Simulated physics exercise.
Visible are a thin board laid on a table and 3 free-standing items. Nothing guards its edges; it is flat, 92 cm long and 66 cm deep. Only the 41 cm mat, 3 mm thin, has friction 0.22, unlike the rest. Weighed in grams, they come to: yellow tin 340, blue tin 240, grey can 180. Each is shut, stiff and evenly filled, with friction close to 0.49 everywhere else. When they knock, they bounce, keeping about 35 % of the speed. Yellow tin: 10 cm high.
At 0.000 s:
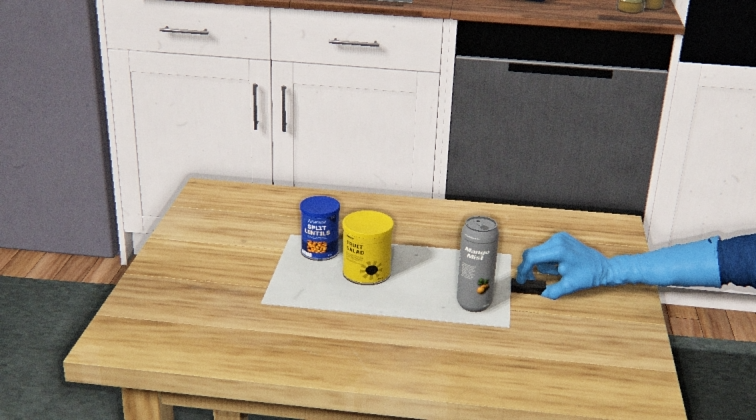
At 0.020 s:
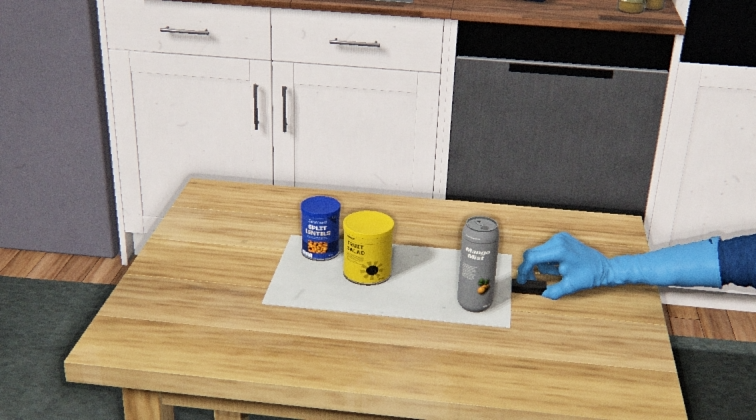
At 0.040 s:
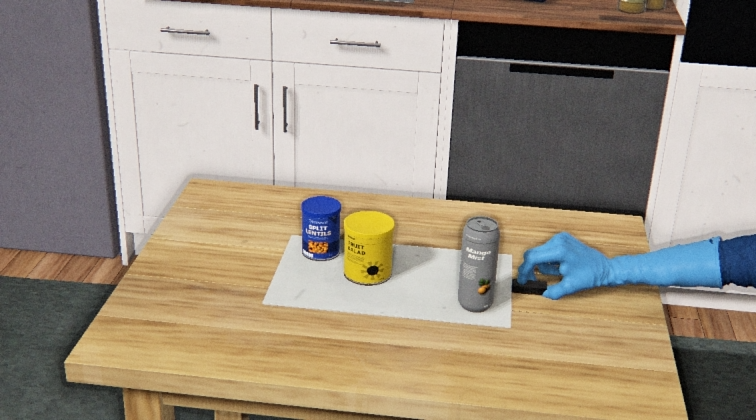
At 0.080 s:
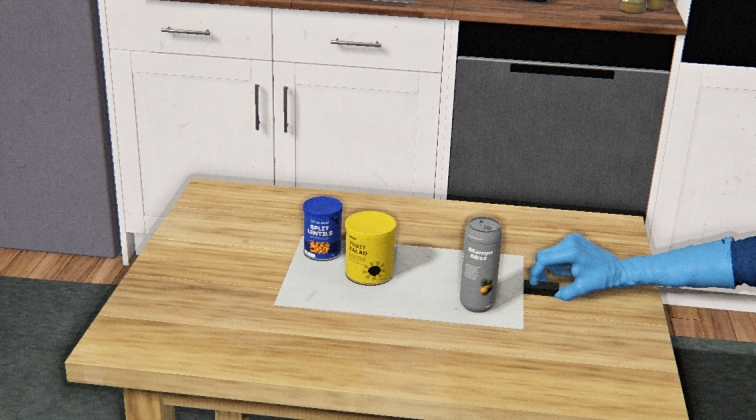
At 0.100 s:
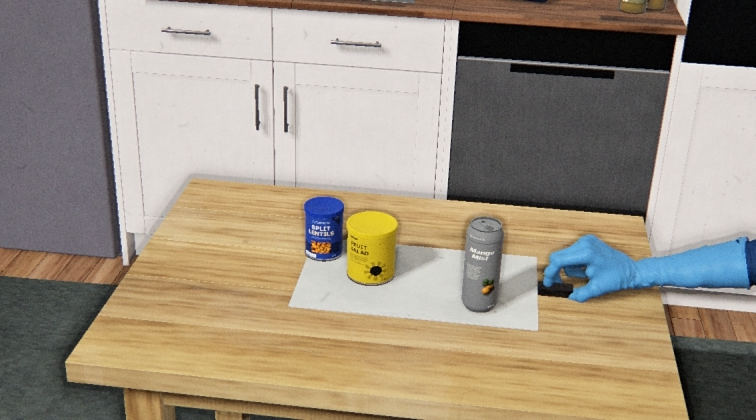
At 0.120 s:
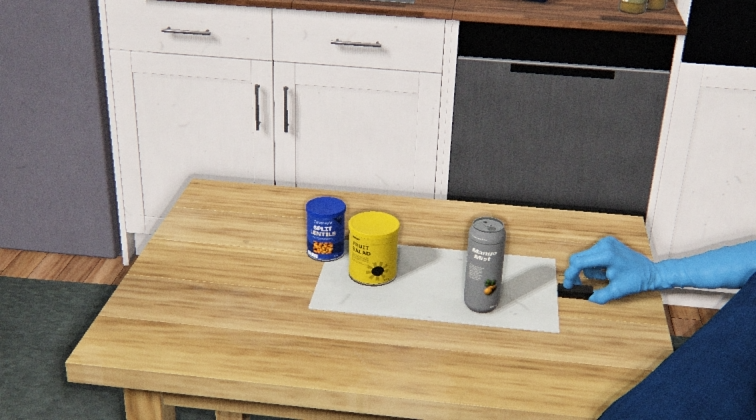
Kitchen table with blue tin, yellow tin and grey can barely shifting as a gloved hand draws the white mat right beneath them.
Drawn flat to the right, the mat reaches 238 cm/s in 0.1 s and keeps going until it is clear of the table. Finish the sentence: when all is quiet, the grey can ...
... is down.
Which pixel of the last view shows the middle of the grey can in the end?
Close to (598, 336).
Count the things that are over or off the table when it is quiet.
Tally: 1.
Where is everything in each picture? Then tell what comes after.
In the first frame, mat pulled 0 cm; grey can (478, 265); yellow tin (367, 248).
In the second frame, mat pulled 0 cm; yellow tin (368, 248); blue tin (321, 229).
In the third frame, mat pulled 0 cm; yellow tin (369, 248); blue tin (321, 229).
In the fourth frame, mat pulled 2 cm; yellow tin (370, 248); blue tin (323, 229).
In the fifth frame, mat pulled 4 cm; yellow tin (372, 248); blue tin (324, 229).
In the sixth frame, mat pulled 8 cm; grey can (484, 266); yellow tin (373, 249).
Around 0.32 s, mat pulled 55 cm; grey can at 5° to upright near (531, 272); yellow tin shifted 4 cm; blue tin shifted 2 cm.
Around 0.52 s, mat pulled 98 cm; grey can at 41° to upright near (563, 284); yellow tin shifted 4 cm; blue tin shifted 2 cm.
Finally (2.5 s), on their side or leaning hard on the table, grey can; the other 2 still in place (within 6 cm). Final places as that camera would see them, grey can near (598, 336).
